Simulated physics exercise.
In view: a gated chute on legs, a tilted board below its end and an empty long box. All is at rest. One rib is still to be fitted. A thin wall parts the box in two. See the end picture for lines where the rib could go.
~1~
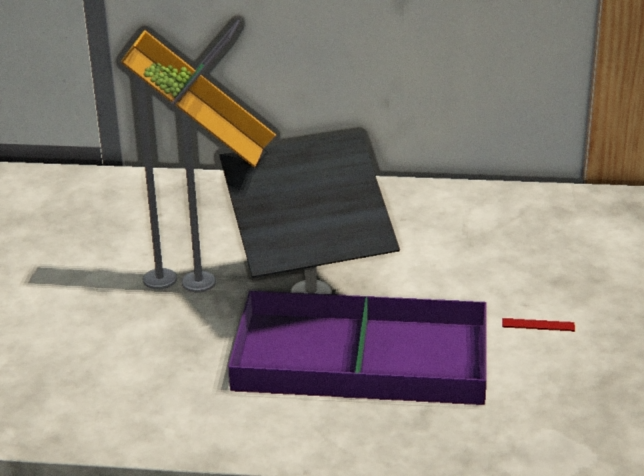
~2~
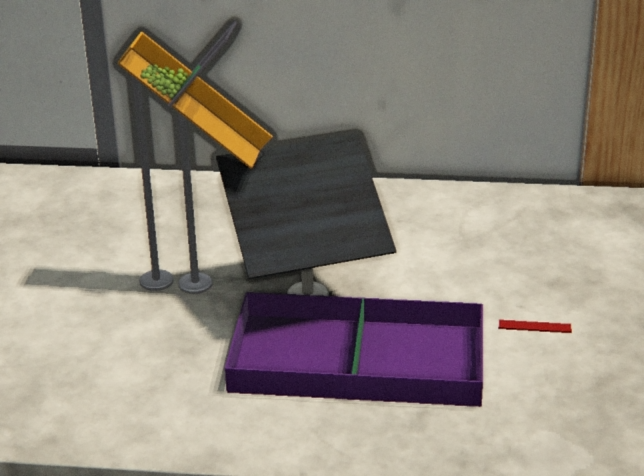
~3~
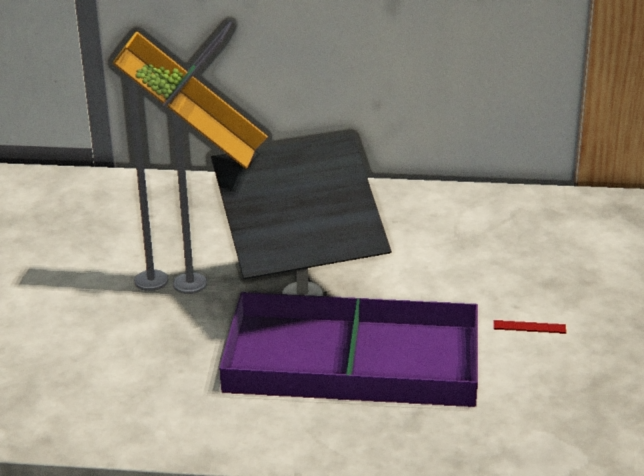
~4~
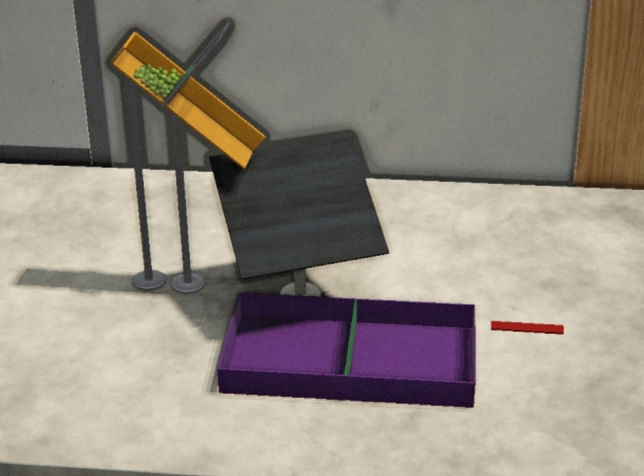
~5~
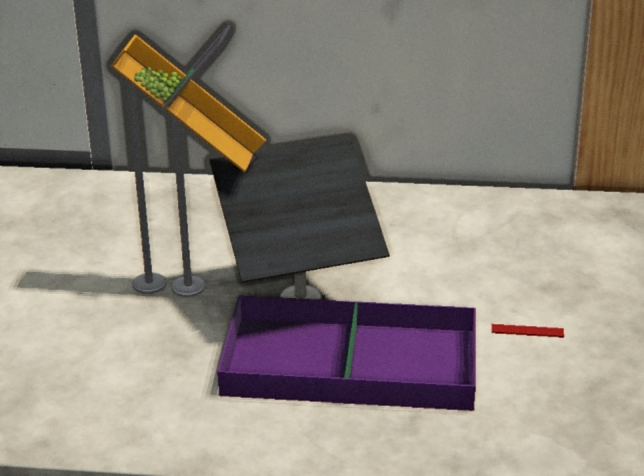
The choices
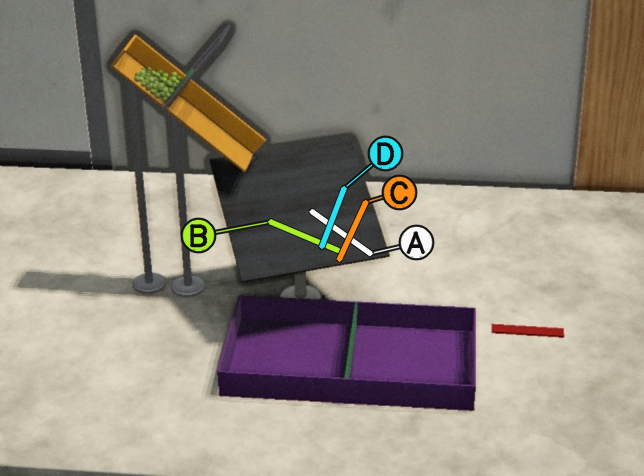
A divided purple box sat in front of a tilted dark board and a raised orange chute holding green peas behind its gate; nothing moved except the whole view, which shifted very slightly.
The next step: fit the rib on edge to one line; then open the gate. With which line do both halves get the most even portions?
Use line A.
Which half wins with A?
Right.
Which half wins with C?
The left half.
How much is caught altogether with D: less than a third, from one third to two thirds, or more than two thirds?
It is more than two thirds.
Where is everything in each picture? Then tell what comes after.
The first picture shows load behind the gate near (173, 80), dried peas; lip of the chute near (259, 158), sloping fairly steeply.
The second picture shows middle of the board near (306, 203), tilted fairly steeply; middle of its low edge near (324, 265); of its high edge near (288, 145).
The third picture shows front corners of the box near (220, 368) and (477, 382); front end of its middle wall near (348, 375); gate still shut near (188, 76).
The fourth picture shows middle of the load near (163, 82); lip near (248, 160).
The fifth picture shows middle of the load near (164, 85); lip near (249, 163).
On the marked copy, line A from (312, 211) to (370, 253); line B from (270, 221) to (338, 250); line C from (365, 202) to (339, 259); line D from (344, 188) to (321, 246).
If A is chosen, of what is caught, close to a third in the left half, close to two thirds in the right.
If B is chosen, of what is caught, none at all in the left half, the whole lot in the right.
If C is chosen, of what is caught, all but a few in the left half, only a few in the right.
If D is chosen, of what is caught, all but a few in the left half, a small share in the right.
